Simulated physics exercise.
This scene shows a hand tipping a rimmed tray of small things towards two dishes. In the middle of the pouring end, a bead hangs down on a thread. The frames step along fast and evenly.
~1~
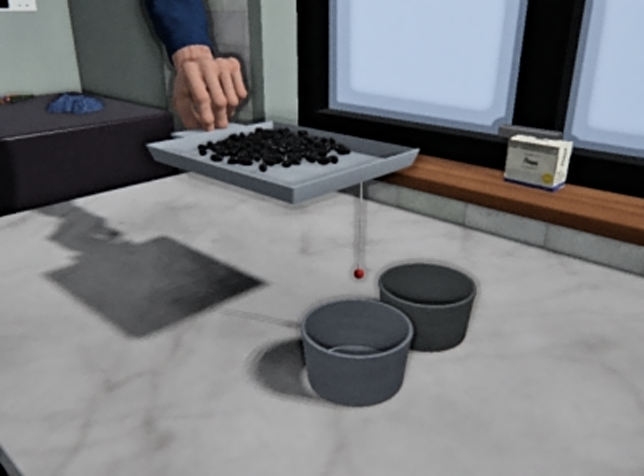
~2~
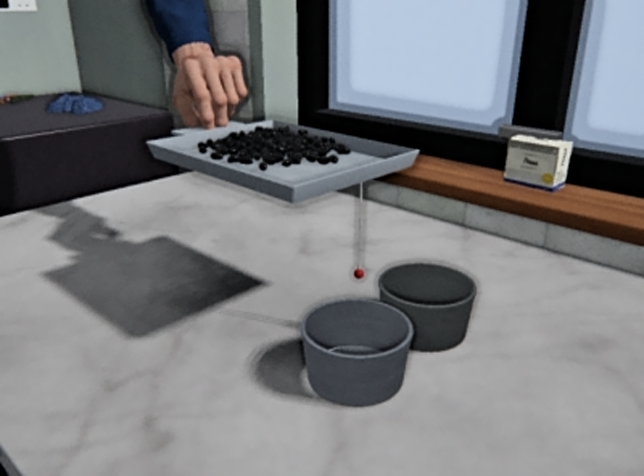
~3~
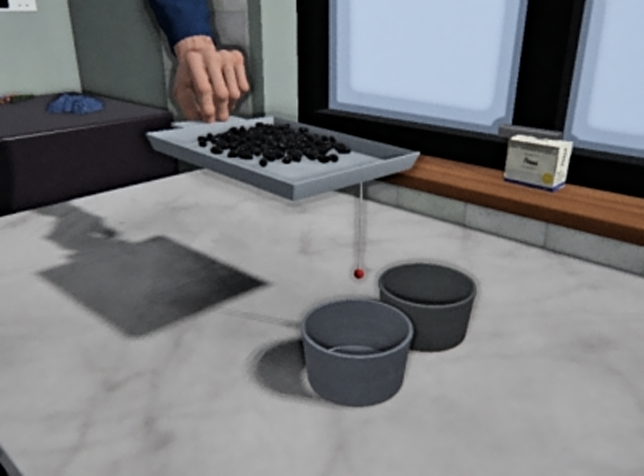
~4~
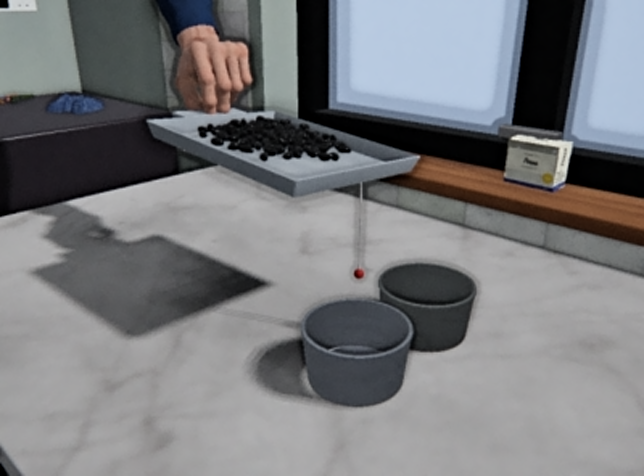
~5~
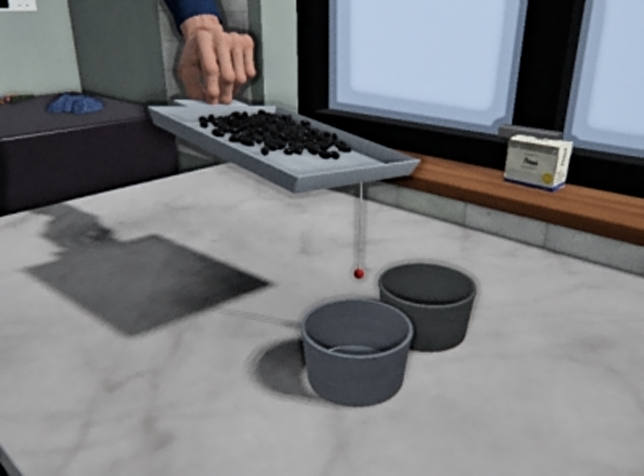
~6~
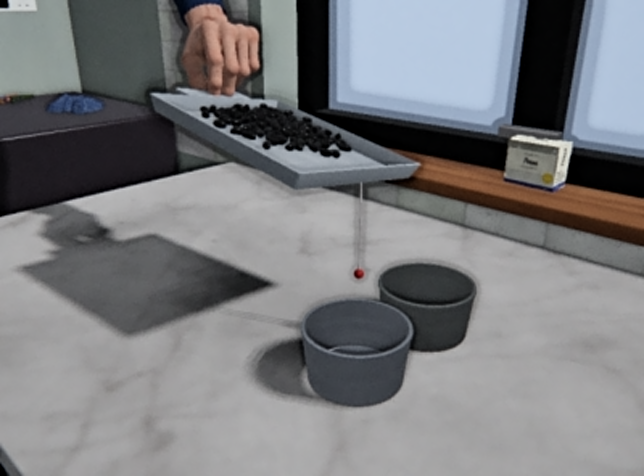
A hand held a gray tray of small black beans above two dark round dishes on a marble counter, then slowly raised its back end slightly, tilting the tray a little toward the right.
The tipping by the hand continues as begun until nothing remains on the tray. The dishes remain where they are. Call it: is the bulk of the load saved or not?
The bulk is not saved.
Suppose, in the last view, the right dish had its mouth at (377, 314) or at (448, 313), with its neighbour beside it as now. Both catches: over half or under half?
Place 1: Lower than half; place 2: Lower than half.
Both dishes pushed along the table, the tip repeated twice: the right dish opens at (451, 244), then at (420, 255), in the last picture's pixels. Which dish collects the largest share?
In turn: The left-side dish; the right-side dish.
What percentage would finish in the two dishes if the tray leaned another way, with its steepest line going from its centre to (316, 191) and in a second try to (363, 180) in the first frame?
Respectively close to 60 and 80 in a hundred.
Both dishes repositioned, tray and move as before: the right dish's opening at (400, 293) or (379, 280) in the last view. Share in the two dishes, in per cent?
It comes to near 10 per cent the first time and near 40 per cent the second time.
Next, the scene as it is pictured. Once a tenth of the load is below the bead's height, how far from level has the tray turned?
That would be about 65 degrees from level.
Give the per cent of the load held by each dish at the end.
Left dish: 0 per cent; right dish: 30 per cent.
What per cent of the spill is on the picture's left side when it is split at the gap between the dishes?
Around 40 per cent, give or take.
Shortly afterwards, tray tipped steeply; all but a few on the tray; only a few in the right dish; only a few outside both; a little in the air.
Next, tray tipped right over; a little on the tray; near a quarter in the right dish; near half outside both; a little in the air.
Some moments later, tray tipped past a quarter turn; near a third in the right dish; near two thirds outside both.
In the end, tray tipped past a quarter turn; none at all in the left dish; near a third in the right dish; near two thirds outside both.
